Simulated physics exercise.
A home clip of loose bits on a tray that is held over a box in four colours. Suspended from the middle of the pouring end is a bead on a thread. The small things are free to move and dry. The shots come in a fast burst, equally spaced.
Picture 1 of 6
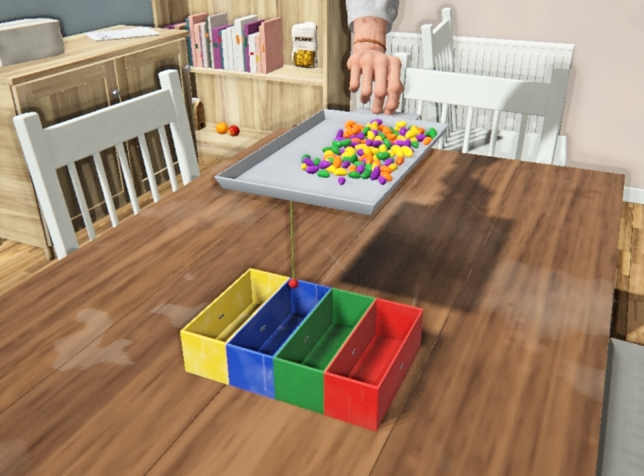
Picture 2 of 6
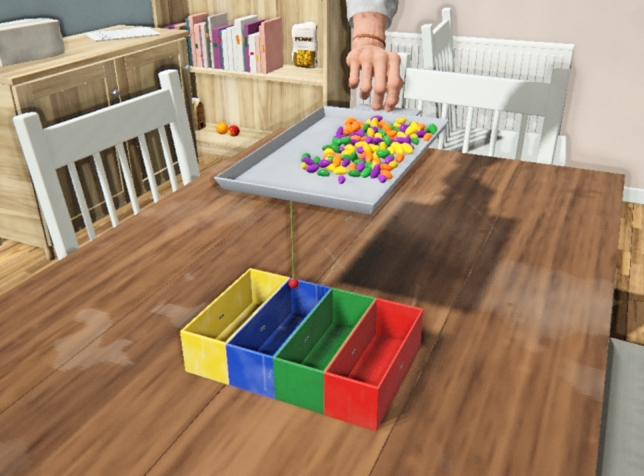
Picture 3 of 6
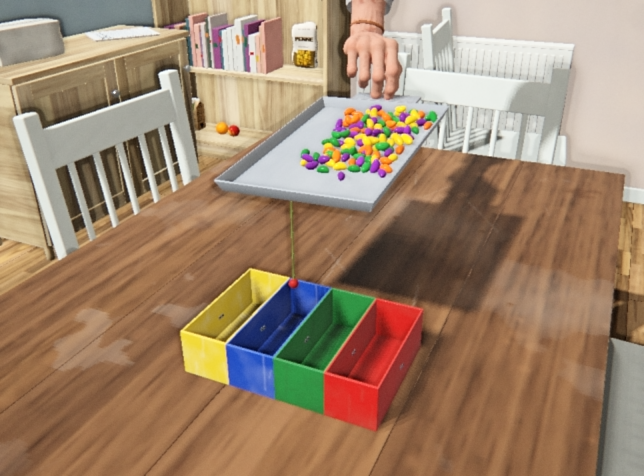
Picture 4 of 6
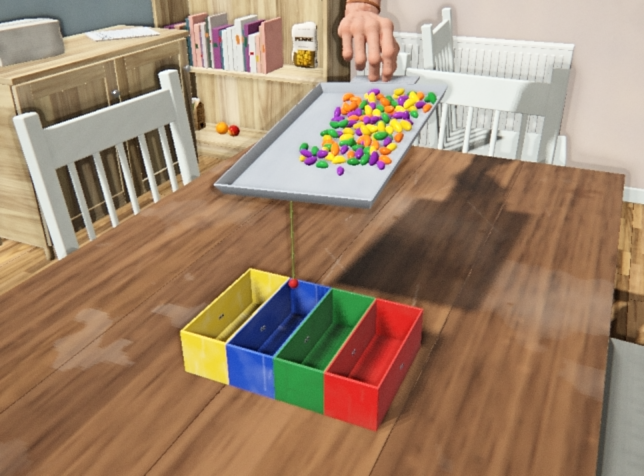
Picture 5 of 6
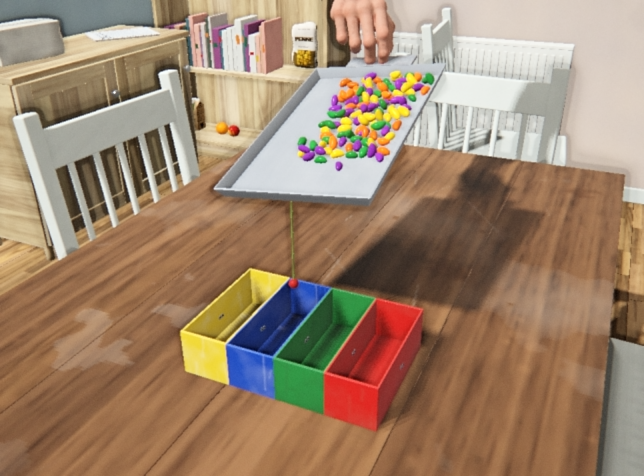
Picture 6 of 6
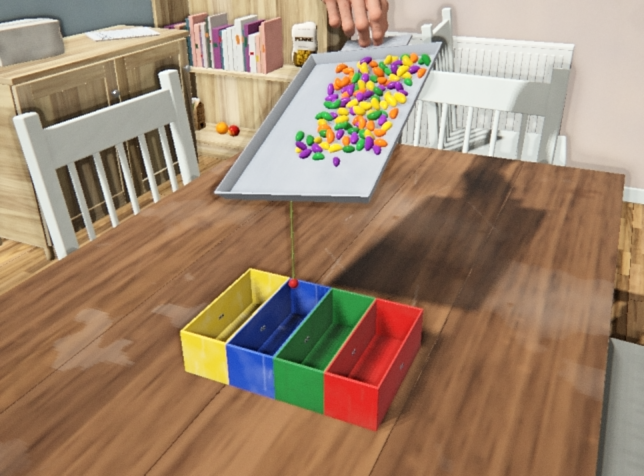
A hand reaches in at the top of a home dining area, seen from above one side of a wooden table with white chairs and a bookshelf behind. It holds the far end of a grey tray of colourful jelly beans, above a yellow, blue, green and red box, with a red bead hanging on a thread. The hand shifts slightly left as the tray steepens toward its near left corner, while the camera stays still.
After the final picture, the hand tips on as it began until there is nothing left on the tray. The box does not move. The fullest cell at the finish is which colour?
Colour: Yellow.
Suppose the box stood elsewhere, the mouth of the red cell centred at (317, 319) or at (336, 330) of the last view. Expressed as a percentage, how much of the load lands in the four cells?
Roughly 90 per cent the first time and 80 per cent the second.
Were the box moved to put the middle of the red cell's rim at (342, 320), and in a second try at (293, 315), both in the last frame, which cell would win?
First that yellow cell, then the blue cell.
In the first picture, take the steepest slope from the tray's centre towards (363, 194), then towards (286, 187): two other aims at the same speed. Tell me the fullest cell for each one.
First try: The red cell; second try: Yellow.
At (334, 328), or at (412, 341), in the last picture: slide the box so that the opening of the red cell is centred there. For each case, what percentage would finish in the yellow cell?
Roughly 60% the first time and 10% the second time.
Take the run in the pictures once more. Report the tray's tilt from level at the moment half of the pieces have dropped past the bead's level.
It sits at roughly 80°.
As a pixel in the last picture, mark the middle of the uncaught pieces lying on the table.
My estimate puts the centre near (165, 334).
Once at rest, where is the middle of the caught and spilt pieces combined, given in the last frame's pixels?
It settles centred around (197, 339).
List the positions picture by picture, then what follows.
In the first picture, corners of the pouring end at (222, 176) and (370, 202), level; middle of the load at (370, 143), jelly beans; bead on its thread at (294, 283); yellow cell at (205, 354); blue cell at (251, 367); green cell at (299, 382); red cell at (351, 397).
In the second picture, corners of the pouring end at (222, 176) and (370, 201), level; middle of the load at (370, 141).
In the third picture, corners of the pouring end at (221, 179) and (369, 199), tipped barely, lowest at the left corner; middle of the load at (369, 133).
In the fourth picture, corners of the pouring end at (221, 182) and (368, 196), tipped a little, lowest at the left corner; middle of the load at (367, 121).
In the fifth picture, corners of the pouring end at (221, 186) and (366, 194), tipped clearly, lowest at the left corner; middle of the load at (365, 109).
In the sixth picture, corners of the pouring end at (221, 189) and (365, 192), tipped clearly, lowest at the left corner; middle of the load at (361, 97); yellow cell at (205, 354); blue cell at (251, 367); green cell at (299, 382); red cell at (351, 397).
Soon, tray tipped steeply; about two thirds on the tray; a stray few in the yellow cell; about a third falling or outside the box.
A while on, tray tipped past a quarter turn; about a third in the yellow cell; a small part in the blue cell; about half falling or outside the box.
Towards the end, tray tipped past a quarter turn; about a third in the yellow cell; a small part in the blue cell; about half falling or outside the box.
Finally, tray tipped past a quarter turn; about a third in the yellow cell; a small part in the blue cell; none in the red cell; none in the green cell; about half outside the box.
